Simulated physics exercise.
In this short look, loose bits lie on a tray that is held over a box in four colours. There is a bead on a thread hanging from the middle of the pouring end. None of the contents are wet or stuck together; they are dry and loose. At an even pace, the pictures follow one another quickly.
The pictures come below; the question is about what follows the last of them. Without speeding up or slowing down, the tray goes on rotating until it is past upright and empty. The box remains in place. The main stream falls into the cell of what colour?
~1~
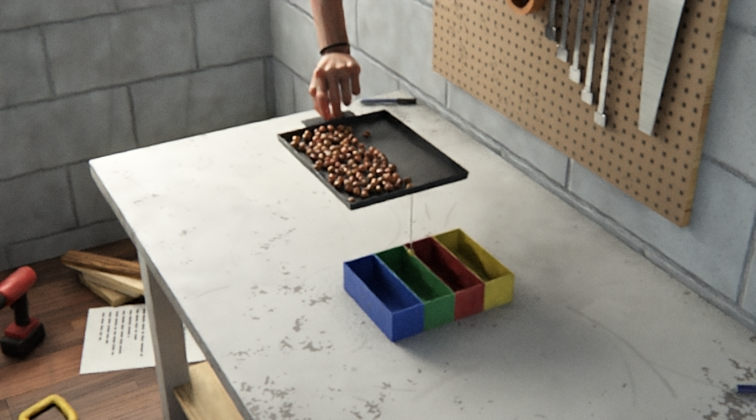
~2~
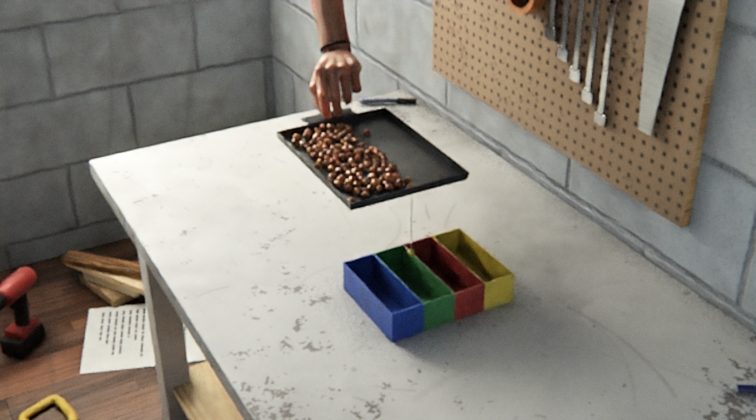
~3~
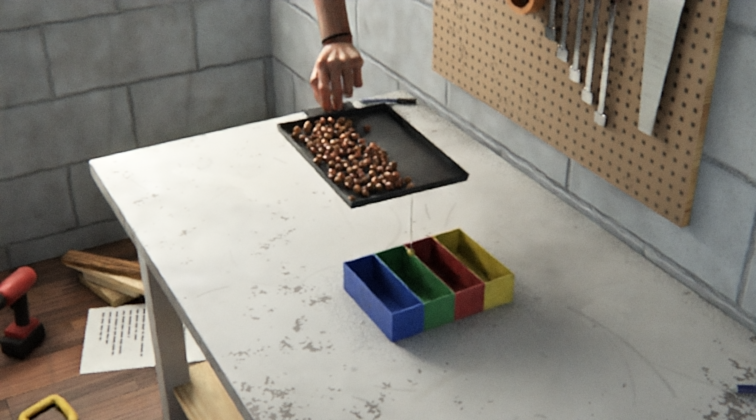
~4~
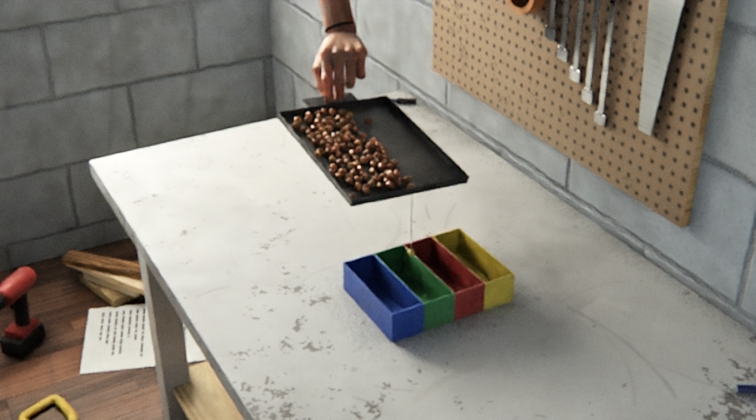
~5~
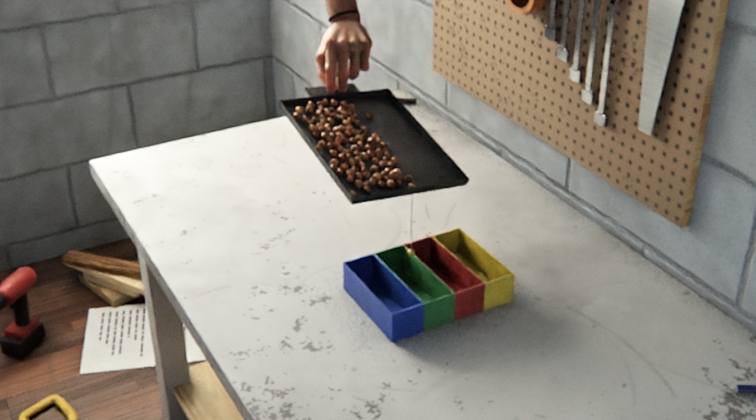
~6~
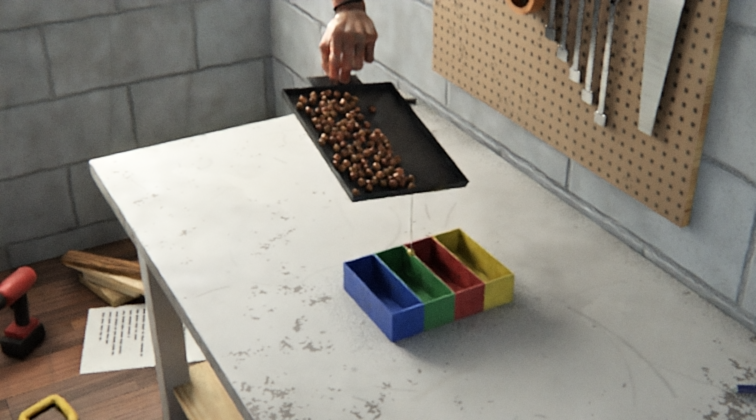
Colour: Yellow.
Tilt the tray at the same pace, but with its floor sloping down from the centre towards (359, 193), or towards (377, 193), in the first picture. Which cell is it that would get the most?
First that blue cell, then the blue cell.
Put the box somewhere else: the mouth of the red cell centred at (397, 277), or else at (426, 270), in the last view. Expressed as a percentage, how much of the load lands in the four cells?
First some 20, then 70 per cent.
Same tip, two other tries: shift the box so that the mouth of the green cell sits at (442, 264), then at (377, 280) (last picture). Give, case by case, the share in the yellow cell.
It would be roughly 10 per cent, followed by roughly 30 per cent.
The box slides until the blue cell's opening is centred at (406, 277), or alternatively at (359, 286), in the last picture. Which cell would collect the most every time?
Try one: That red cell; try two: That yellow cell.
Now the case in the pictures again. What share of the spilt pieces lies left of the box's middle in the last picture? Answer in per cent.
I reckon around 0 per cent.
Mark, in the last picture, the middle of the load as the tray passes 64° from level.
Look around (432, 169) in the last picture.
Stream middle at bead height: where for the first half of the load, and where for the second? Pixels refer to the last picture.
The early half goes through (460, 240), the late half through (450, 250).
Shortly afterwards, tray tipped steeply; the bulk on the tray; only a few in the yellow cell; only a few in the red cell; a little falling or outside the box.
Next, tray tipped past a quarter turn; the bulk on the tray; a little in the yellow cell; only a few in the red cell; a little falling or outside the box.
Some moments later, tray tipped past a quarter turn; near half in the yellow cell; near a third in the red cell; a little in the green cell; a little falling or outside the box.
In the end, tray tipped past a quarter turn; near half in the yellow cell; near a third in the red cell; a little in the green cell; none at all in the blue cell; a little outside the box.
